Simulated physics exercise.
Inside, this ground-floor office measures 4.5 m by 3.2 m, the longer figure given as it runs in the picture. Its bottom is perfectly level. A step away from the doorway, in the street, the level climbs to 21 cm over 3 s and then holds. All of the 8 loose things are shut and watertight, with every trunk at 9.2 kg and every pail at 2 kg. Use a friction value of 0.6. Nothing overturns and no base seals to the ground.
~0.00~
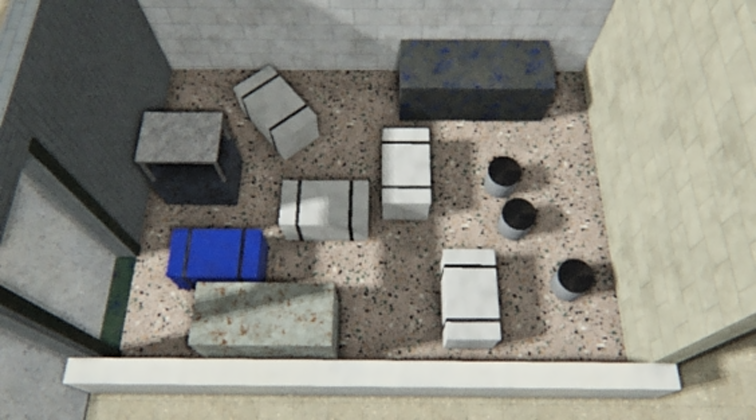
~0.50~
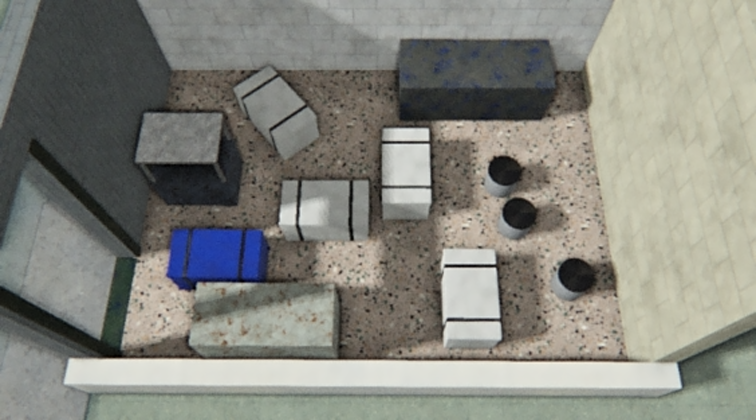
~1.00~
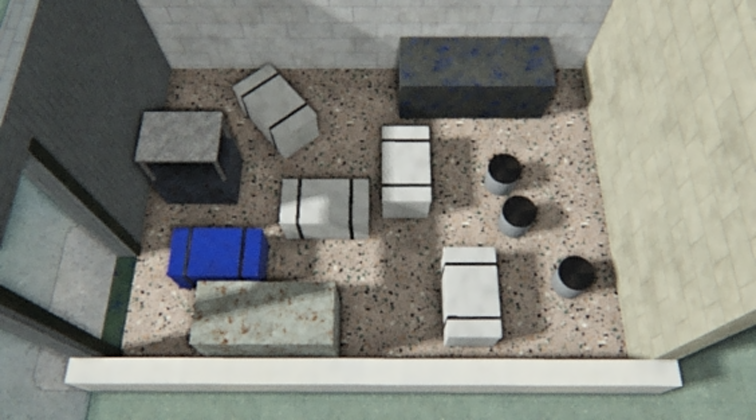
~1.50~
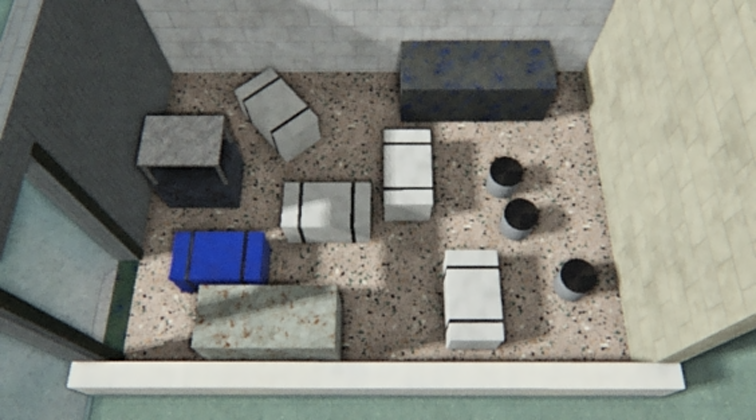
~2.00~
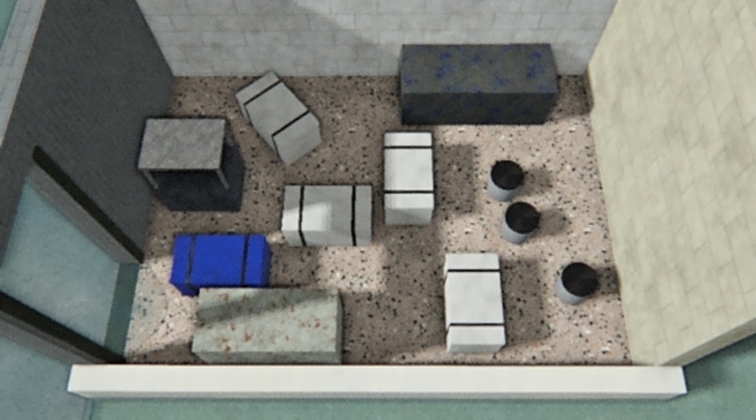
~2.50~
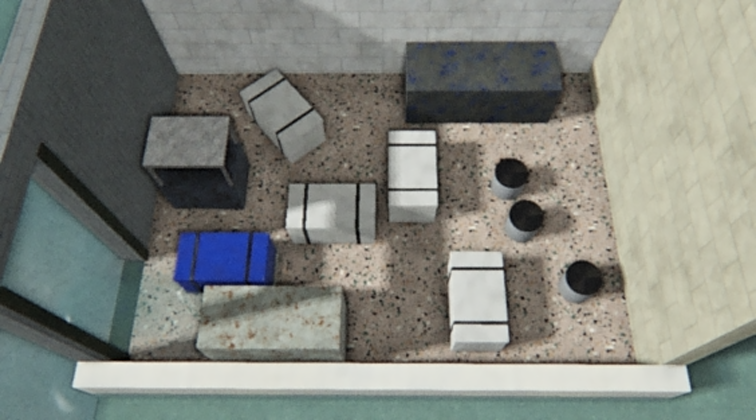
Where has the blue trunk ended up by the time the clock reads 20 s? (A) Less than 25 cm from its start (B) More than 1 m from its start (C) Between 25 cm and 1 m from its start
B, more than 1 m from its start.
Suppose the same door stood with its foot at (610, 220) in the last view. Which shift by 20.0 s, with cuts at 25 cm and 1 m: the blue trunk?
With that change, the blue trunk edges a short distance.
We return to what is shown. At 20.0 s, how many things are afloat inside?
I get 8.
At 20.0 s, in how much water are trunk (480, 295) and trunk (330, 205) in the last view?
Depth approx. 13 cm / 13 cm.
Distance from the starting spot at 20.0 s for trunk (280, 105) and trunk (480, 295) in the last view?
Respectively 5 and 100 cm.
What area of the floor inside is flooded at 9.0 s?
That flooded area is roughly 13 m2.
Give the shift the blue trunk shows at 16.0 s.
Shift: About 250 cm.
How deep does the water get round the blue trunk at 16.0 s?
12 cm, roughly.
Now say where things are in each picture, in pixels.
The first picture shows the blue trunk at (215, 253) rests on the ground; 0.0 m2 under water; 0 of 8 have shifted.
The second picture shows the blue trunk at (215, 253) rests on the ground; water covers 0.0 m2; 0 of 8 have shifted.
The third picture shows the blue trunk at (215, 252) rests on the ground; water covers 0.0 m2; 0 of 8 have shifted.
The fourth picture shows the blue trunk at (217, 255), on the bottom; 0.0 m2 under water; 0 of 8 have shifted.
The fifth picture shows the blue trunk at (218, 259) rests on the ground; 0.2 m2 under water; 0 of 8 have shifted.
The sixth picture shows the blue trunk at (222, 256) rests on the ground; 0.7 m2 under water; 0 of 8 have shifted.
After 4.0 s the blue trunk is near (272, 233), 0.5 m from its start, afloat; 1 afloat.
After 9.0 s the blue trunk is near (579, 243), 3.1 m from its start, afloat; 8 afloat.
After 16.0 s the blue trunk is near (476, 146), 2.5 m from its start, afloat; 8 afloat.
After 20.0 s the blue trunk is near (496, 292), 2.4 m from its start, afloat; 8 afloat.
